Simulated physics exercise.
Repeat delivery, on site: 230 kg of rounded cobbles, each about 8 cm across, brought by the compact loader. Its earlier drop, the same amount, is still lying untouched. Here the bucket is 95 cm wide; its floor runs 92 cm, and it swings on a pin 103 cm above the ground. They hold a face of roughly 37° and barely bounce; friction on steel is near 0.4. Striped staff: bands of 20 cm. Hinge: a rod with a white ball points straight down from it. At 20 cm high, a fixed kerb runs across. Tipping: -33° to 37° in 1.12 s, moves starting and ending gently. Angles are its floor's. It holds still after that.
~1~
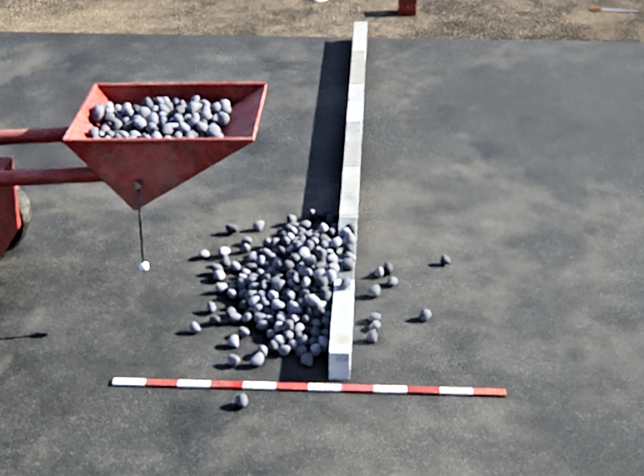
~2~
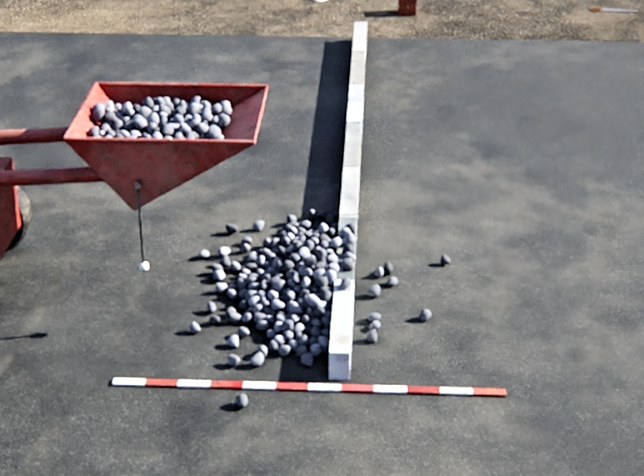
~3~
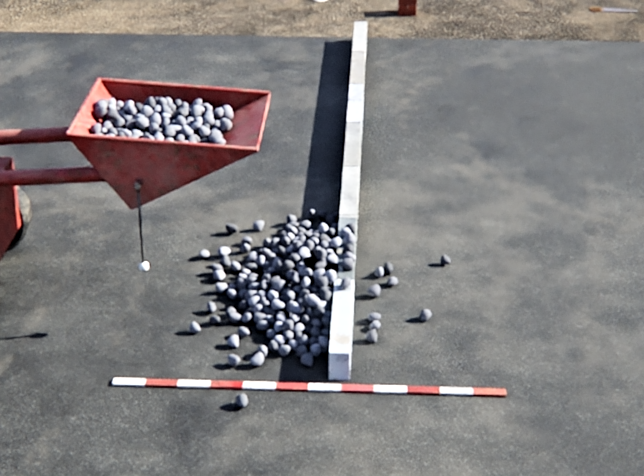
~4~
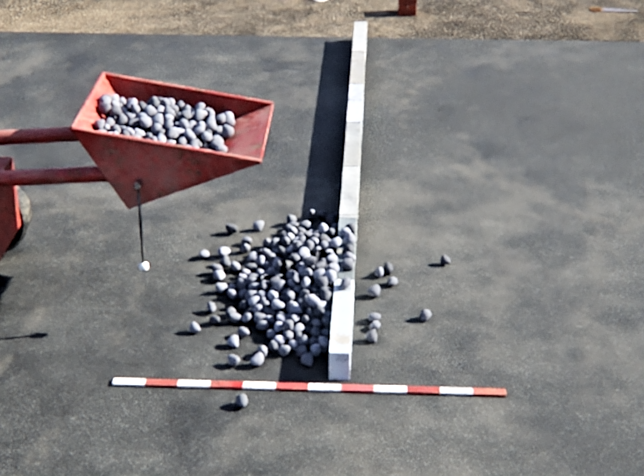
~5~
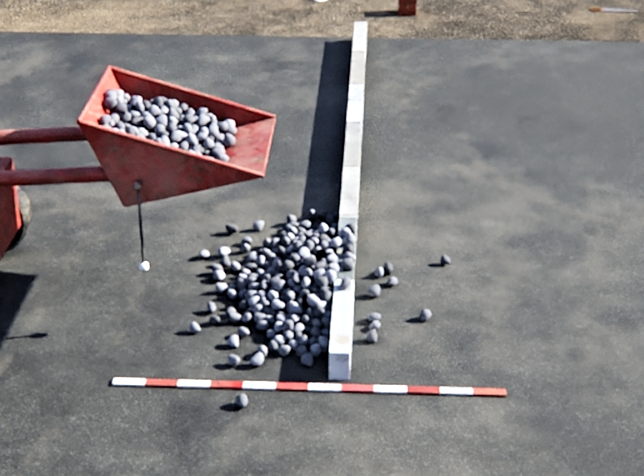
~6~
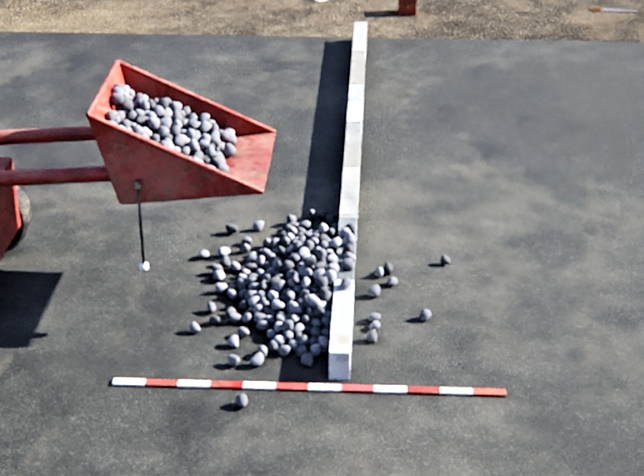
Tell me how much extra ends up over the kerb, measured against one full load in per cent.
The extra comes to about 1 percent of a load.
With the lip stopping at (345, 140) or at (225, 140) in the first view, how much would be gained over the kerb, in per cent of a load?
Near 80 in a hundred first, near 0 in a hundred second.
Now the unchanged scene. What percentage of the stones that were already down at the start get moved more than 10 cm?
Estimate: 5 %, roughly.
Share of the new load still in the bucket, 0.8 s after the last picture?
75 %.
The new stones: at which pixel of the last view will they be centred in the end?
In the last view, about pixel (271, 271).
Then, 0.4 s after the last picture the floor is at 26°; in per cent of one load, 100 in the bucket, 97 on this side of the kerb, 3 over the kerb; the foremost stones are at (394, 291).
Then, 0.8 s after the last picture the floor is at 37°; in per cent of one load, 76 in the bucket, 121 on this side of the kerb, 3 over the kerb; the foremost stones are at (394, 291).
Then, 1.1 s after the last picture the floor is at 37°; in per cent of one load, 18 in the bucket, 179 on this side of the kerb, 3 over the kerb; the foremost stones are at (394, 291).
Then, 3.6 s after the last picture the floor is at 37°; in per cent of one load, 0 in the bucket, 197 on this side of the kerb, 3 over the kerb; the foremost stones are at (399, 278). Net gain over the kerb, 1.
